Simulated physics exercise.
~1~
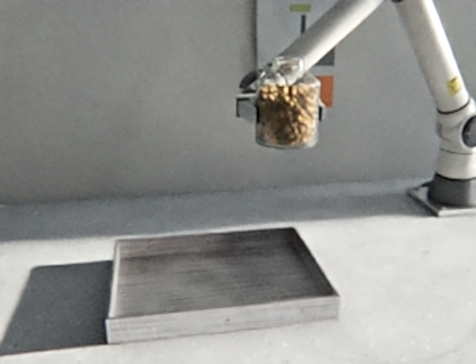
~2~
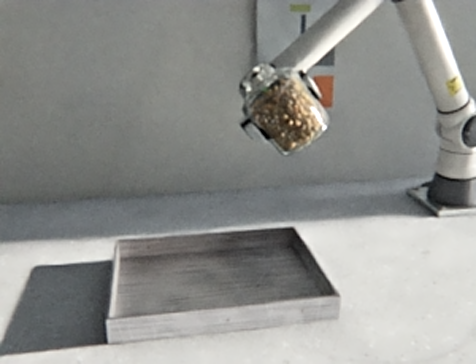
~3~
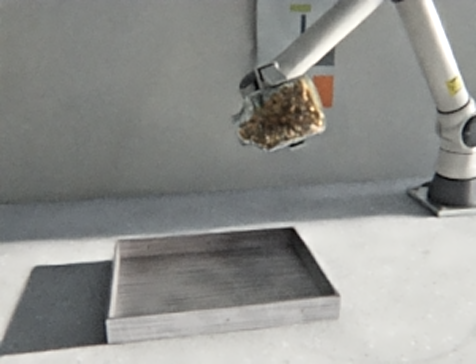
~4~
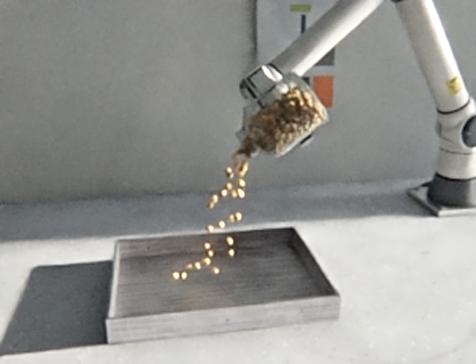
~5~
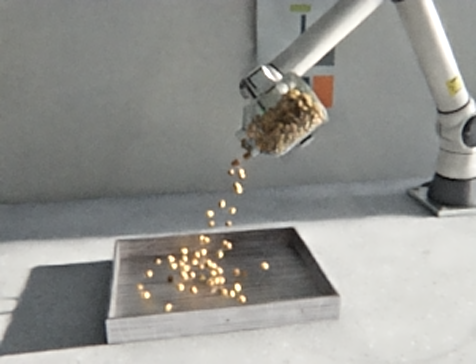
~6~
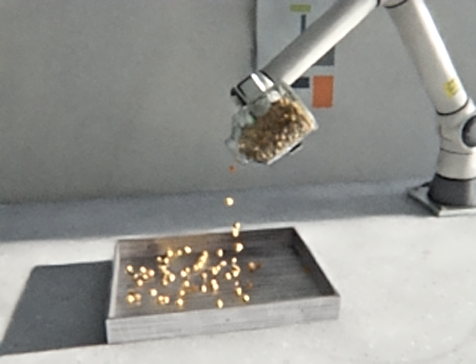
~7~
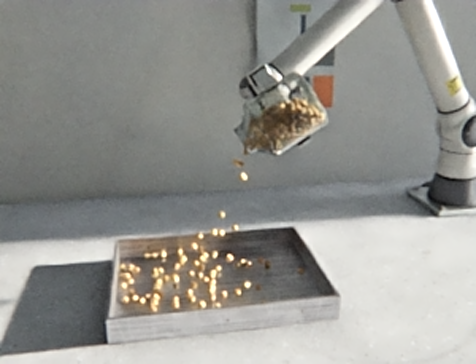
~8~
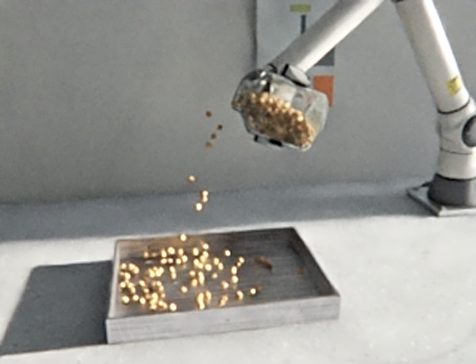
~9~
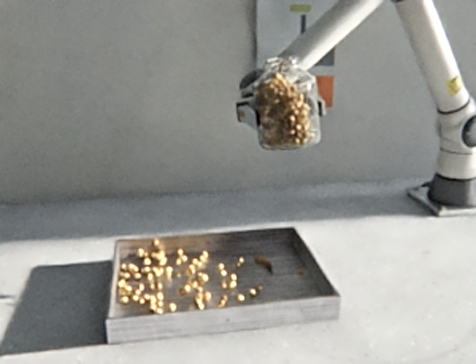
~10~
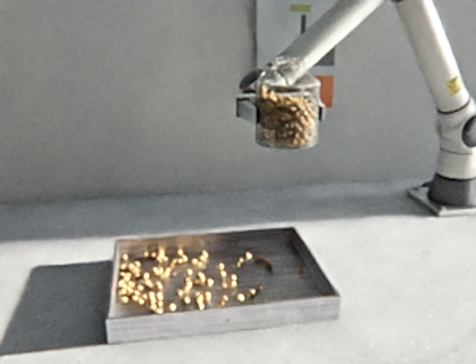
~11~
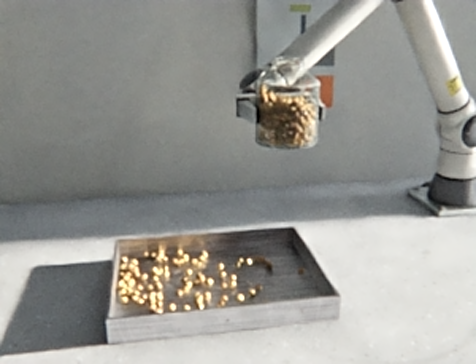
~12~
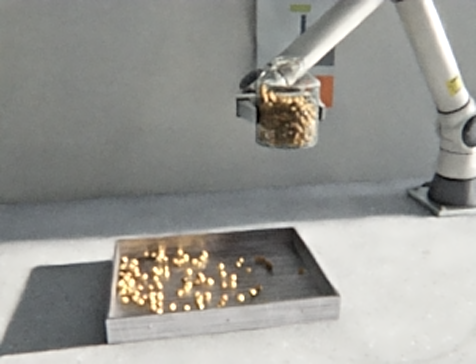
A pale robot arm reaching in from the upper right grips a clear jar of golden chickpeas above a shallow, dark grey tray on a sunlit light grey table, seen from slightly above against a grey wall. The arm tilts the jar to the left until its mouth points down, and chickpeas spill in a thin stream, bouncing and scattering over the tray. The flow thins, then a last loose spray falls as the jar swings back up. The jar ends upright, still holding most of its chickpeas, with the rest lying mainly across the tray's left side.
